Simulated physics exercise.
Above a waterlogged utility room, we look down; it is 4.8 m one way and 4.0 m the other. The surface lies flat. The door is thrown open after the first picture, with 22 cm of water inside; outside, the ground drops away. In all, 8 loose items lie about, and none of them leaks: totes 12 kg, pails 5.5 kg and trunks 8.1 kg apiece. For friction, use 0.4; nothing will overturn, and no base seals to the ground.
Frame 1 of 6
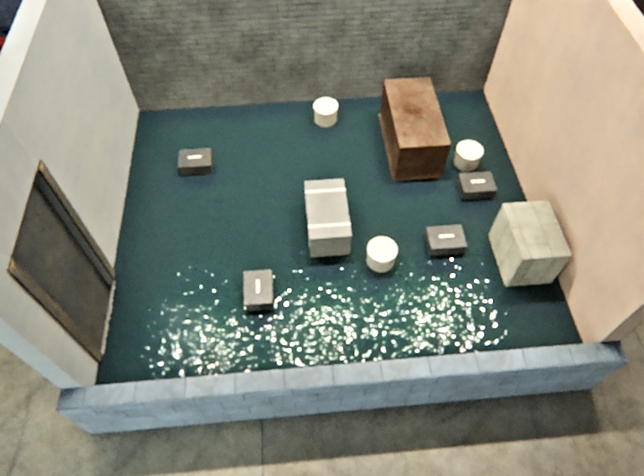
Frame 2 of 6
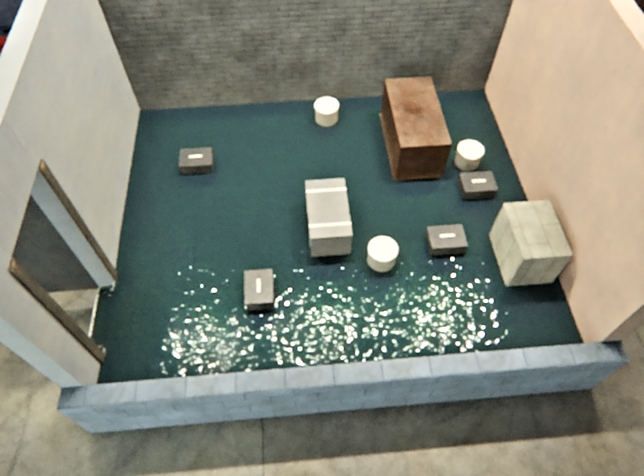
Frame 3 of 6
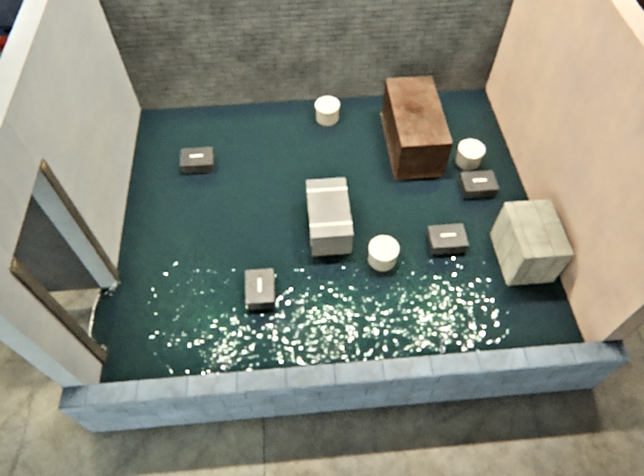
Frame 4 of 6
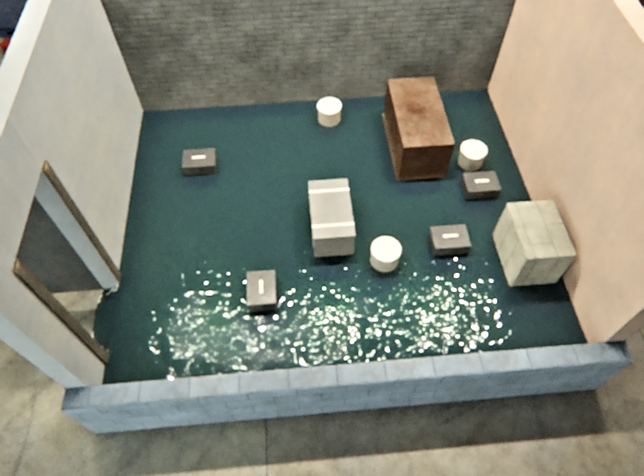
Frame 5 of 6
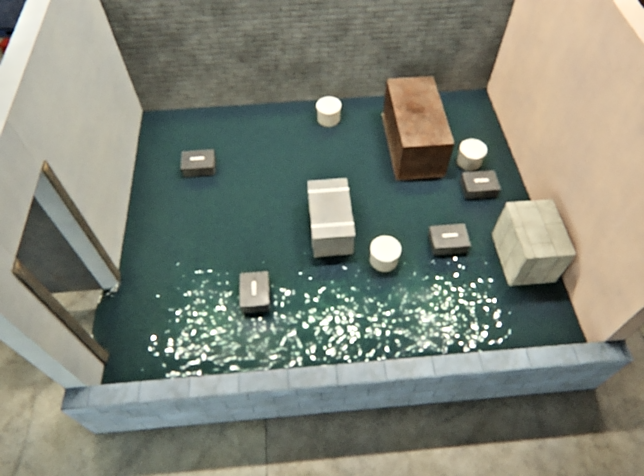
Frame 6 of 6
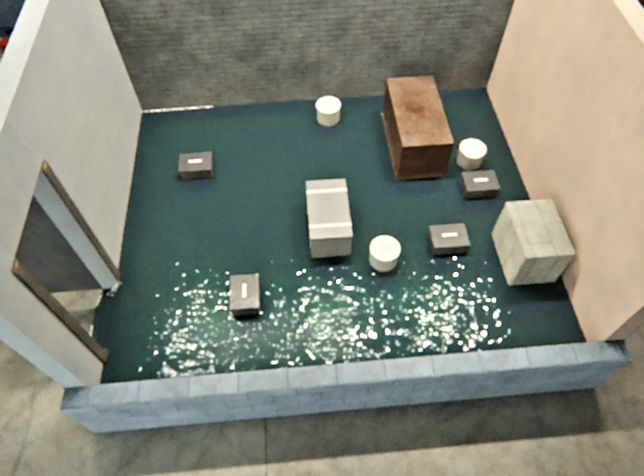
A flooded room with dark green water is seen from above, with boxes, a brown block and white cylinders standing about and glints along the near side. The door in the left wall opens, the water stays nearly still, then two small dark boxes on the left drift slightly.
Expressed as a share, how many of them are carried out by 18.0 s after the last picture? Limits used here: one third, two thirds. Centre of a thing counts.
Verdict: Central third.
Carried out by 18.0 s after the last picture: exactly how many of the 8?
3.
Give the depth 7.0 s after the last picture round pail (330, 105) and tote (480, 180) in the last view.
About 17 and 17 cm.
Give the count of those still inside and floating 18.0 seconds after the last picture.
Count at that moment: 5.
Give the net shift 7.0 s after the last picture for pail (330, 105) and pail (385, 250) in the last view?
That comes to 30 cm for the first and 80 cm for the second.
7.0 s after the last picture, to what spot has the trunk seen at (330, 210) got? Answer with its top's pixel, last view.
Near (252, 246).
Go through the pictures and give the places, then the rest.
A tote at (258, 287), afloat; a tote at (195, 158) floats; about 3920 L in view; 0 of 8 have shifted, in the first picture.
A tote at (259, 286), afloat; a tote at (196, 157), afloat; about 3900 L in view; 0 of 8 have shifted, in the second picture.
A tote at (260, 286), afloat; a tote at (196, 156) floats; about 3860 L in view; 0 of 8 have shifted, in the third picture.
A tote at (261, 287), afloat; a tote at (199, 158), afloat; about 3820 L in view; 0 of 8 have shifted, in the fourth picture.
A tote at (254, 289) floats, 8 cm from its start; a tote at (197, 159), afloat; about 3780 L in view; 1 of 8 have shifted, in the fifth picture.
A tote at (244, 291) floats, 18 cm from its start; a tote at (195, 162) floats, 7 cm from its start; 22 cm deep round most things; 2 of 8 have shifted, in the sixth picture.
Then, 2.0 s after the last picture 0 of 8 are out; 8 afloat.
Then, 7.0 s after the last picture 1 of 8 are out; 7 afloat.
Then, 14.0 s after the last picture 2 of 8 are out; 6 afloat.
Then, 18.0 s after the last picture 3 of 8 are out; 5 afloat.
